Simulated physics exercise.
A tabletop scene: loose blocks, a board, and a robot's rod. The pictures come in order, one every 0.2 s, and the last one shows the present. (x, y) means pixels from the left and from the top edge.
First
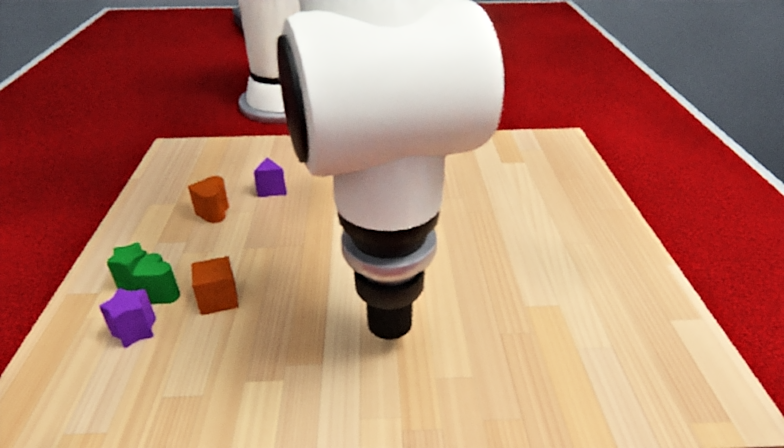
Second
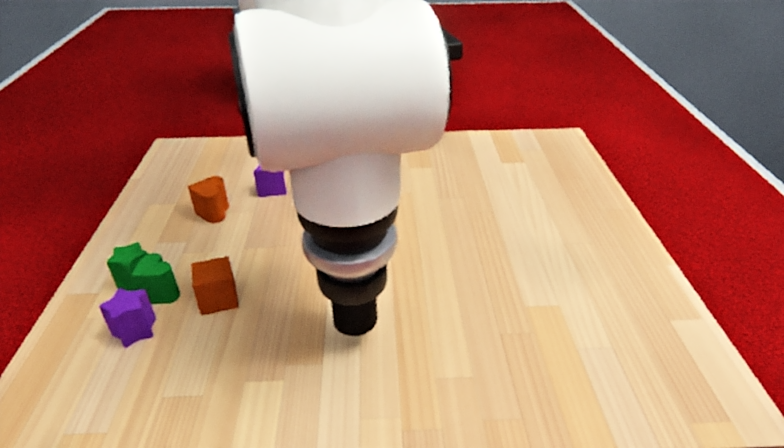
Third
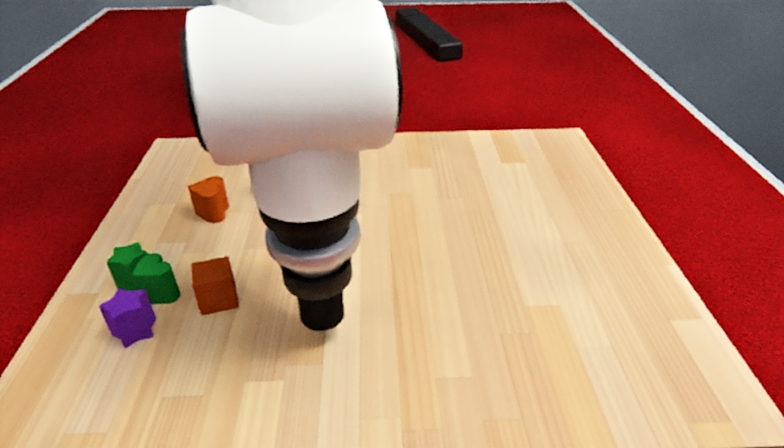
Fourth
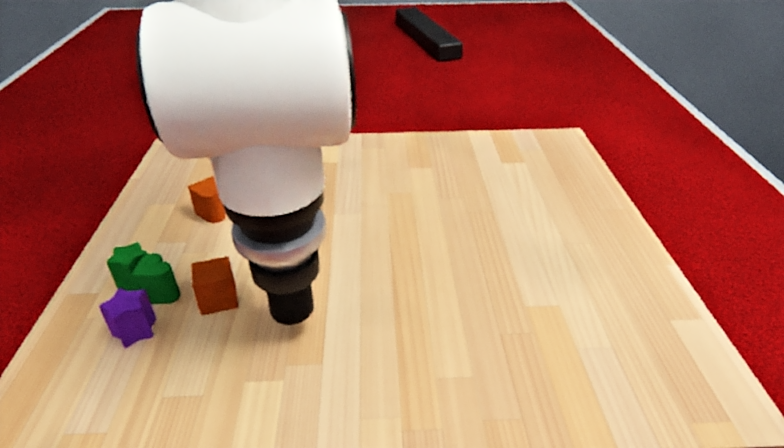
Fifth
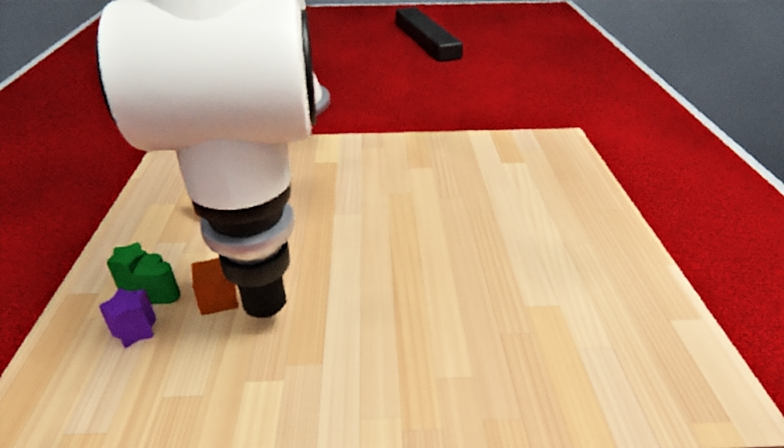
A white robot arm with a black rod at its lower end hangs over a pale wooden tabletop on red carpet, seen from a fixed, raised view. Orange blocks, two touching green ones and a purple star sit at the left, with another purple block farther back. The arm glides steadily left, covering the rear blocks and bringing the rod beside the orange square block, while the blocks stay still.
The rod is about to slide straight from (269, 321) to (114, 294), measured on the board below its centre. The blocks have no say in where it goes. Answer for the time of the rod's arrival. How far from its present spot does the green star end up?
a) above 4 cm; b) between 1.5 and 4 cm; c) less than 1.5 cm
My answer is option a.
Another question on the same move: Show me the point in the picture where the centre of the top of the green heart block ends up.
The centre of its top will be at (91, 245).
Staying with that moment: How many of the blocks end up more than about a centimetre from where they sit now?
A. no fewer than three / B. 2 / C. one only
I'll go with A - no fewer than three.
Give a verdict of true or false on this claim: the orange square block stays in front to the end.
That statement is not accurate.
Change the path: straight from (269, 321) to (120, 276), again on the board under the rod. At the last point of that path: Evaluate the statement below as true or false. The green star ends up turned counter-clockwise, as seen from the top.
That statement is not accurate.
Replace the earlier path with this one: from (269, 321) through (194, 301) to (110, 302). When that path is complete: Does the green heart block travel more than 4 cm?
Final answer: Yes.
What follows on the original path. One third of the way, rod at (209, 293); green heart block at (148, 265); orange square block at (187, 260).
Two thirds of the way, rod at (157, 284); green star at (111, 245); green heart block at (128, 258), turned 20° clockwise; orange square block at (180, 249), turned 20° clockwise.
At the end, rod at (106, 276); purple star in place; green star at (95, 227), turned 30° clockwise; green heart block at (91, 245), turned 55° clockwise; orange square block at (179, 248), turned 25° clockwise.
